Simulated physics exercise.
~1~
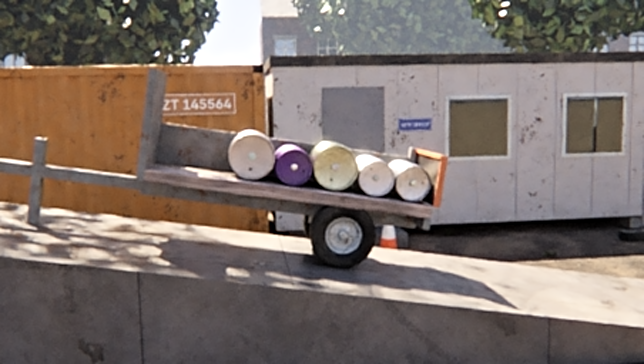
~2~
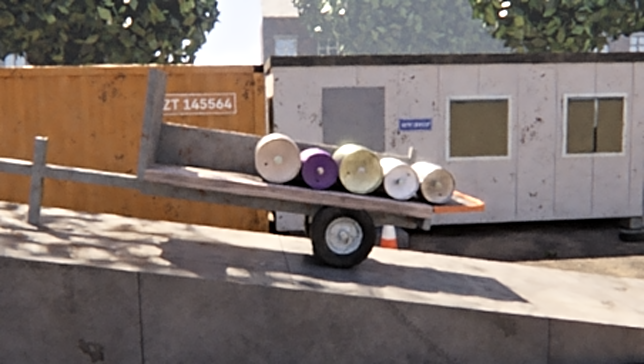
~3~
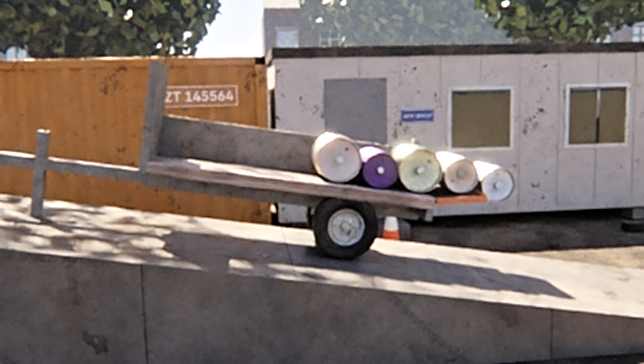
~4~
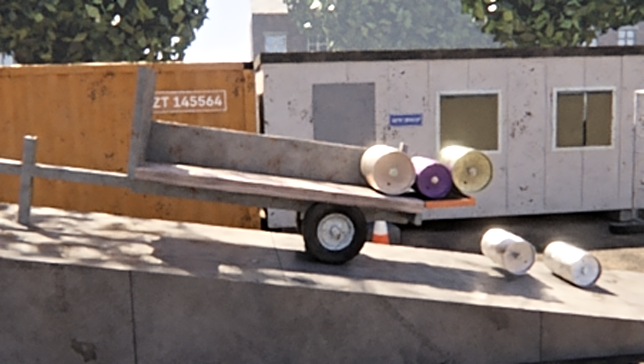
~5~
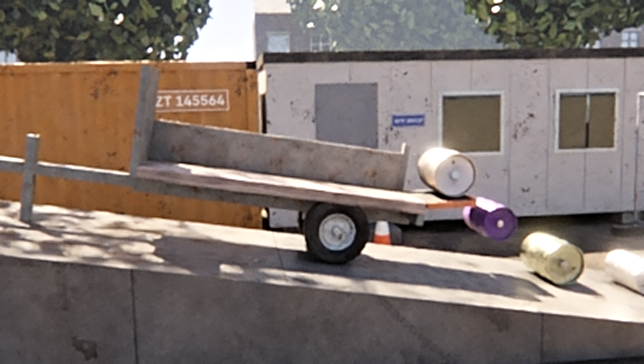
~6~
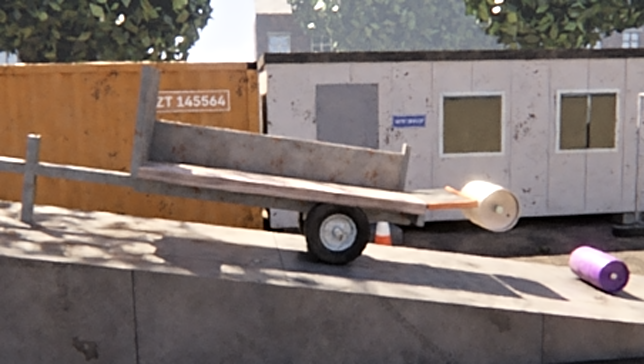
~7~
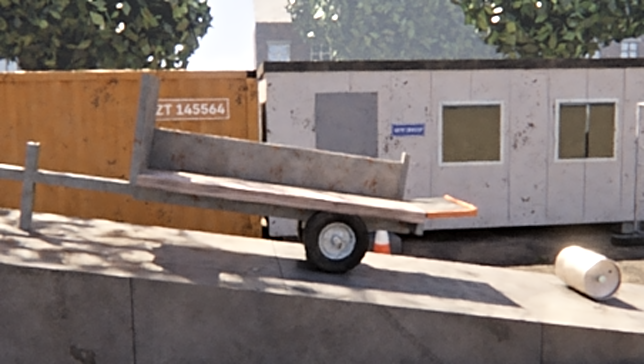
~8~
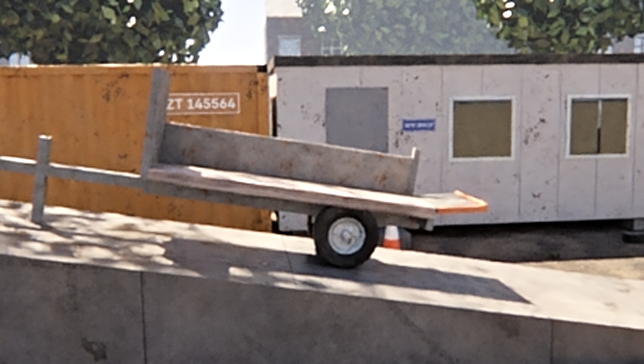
On a sloping concrete surface in front of a container and a cabin, the orange-edged tailgate of a tilted trailer drops open and five barrels, one purple, roll right, fall off onto the slope and roll out of view, leaving the trailer empty.
